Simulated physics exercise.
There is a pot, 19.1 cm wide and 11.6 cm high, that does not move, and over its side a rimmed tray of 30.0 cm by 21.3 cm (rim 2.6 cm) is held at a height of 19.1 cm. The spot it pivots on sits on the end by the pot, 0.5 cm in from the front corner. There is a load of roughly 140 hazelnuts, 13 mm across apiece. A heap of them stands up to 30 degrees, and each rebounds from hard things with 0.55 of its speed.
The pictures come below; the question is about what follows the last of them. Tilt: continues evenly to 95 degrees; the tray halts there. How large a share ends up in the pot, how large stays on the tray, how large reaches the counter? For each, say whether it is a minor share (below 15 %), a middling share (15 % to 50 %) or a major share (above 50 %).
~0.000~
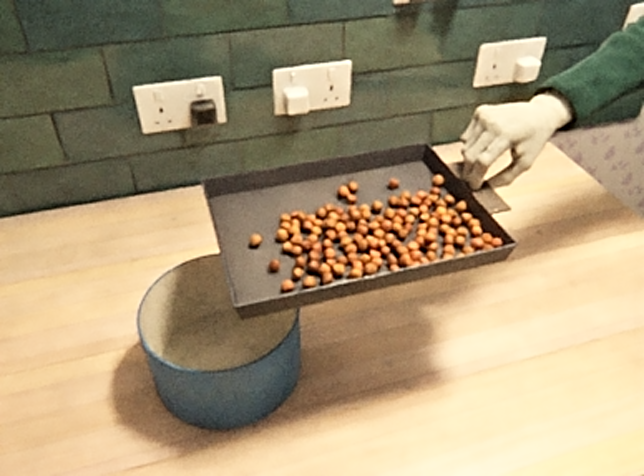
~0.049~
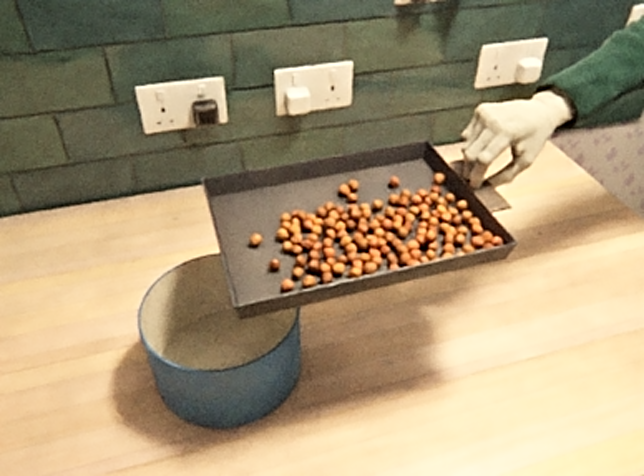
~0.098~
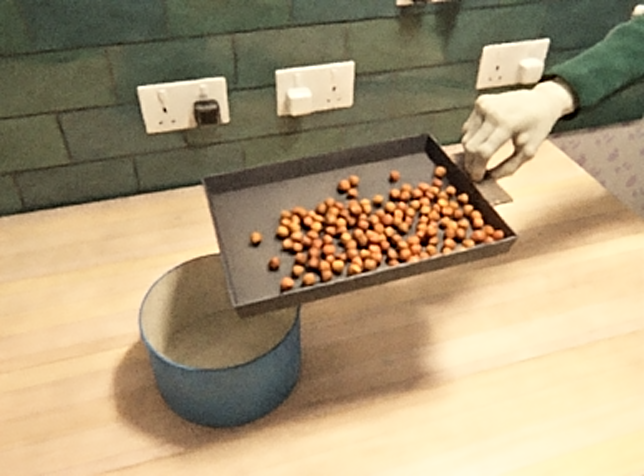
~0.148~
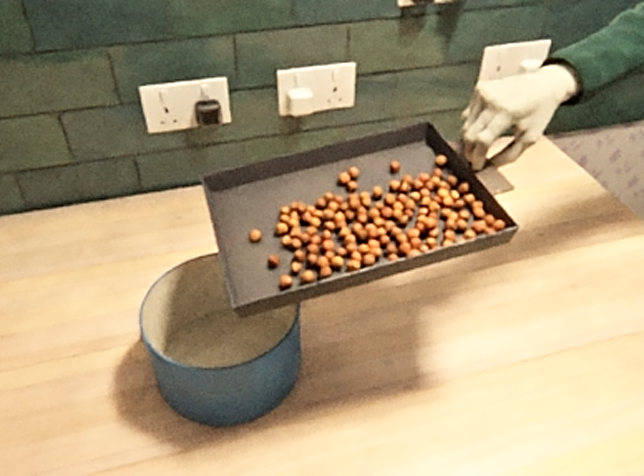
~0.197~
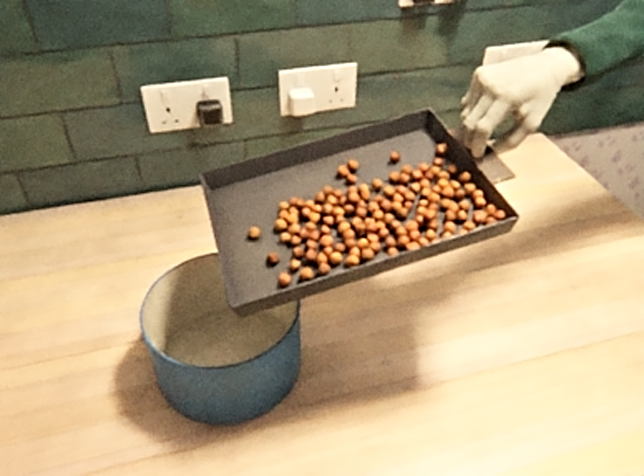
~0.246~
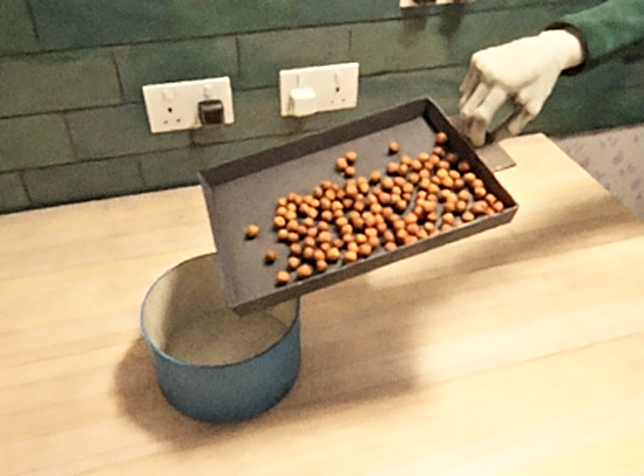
I expect this. Pot - a middling share. Tray - a minor share. Counter - a major share.
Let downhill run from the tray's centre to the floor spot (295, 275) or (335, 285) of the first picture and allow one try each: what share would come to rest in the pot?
I'd put it at roughly 0 per cent for the first tilt and roughly 0 per cent for the second.
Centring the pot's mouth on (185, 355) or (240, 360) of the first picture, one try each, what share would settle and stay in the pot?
Roughly 100 and 70 percent.
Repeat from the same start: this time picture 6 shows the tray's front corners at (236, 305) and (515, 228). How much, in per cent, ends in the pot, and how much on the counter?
Per cent by place - pot 0, counter 100.
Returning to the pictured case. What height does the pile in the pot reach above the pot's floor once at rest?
Height: Approx. 1.5 cm.
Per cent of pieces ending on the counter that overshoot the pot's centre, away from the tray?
90 %.
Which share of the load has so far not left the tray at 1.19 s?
Some 95 per cent of the load.
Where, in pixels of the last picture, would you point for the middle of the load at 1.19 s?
By then the middle of the load sits around (222, 244).
Then, at 0.81 s, tilt 52 degrees; the tray holds 100 %, the pot 0 %.
After 1.19 s, tilt 78 degrees; the tray holds 95 %, the pot 0 %.
After 1.65 s, tilt 95 degrees; the tray holds 5 %, the pot 20 %.
At rest (2.7 s), pot 25 %, tray 0 %, counter 75 %.
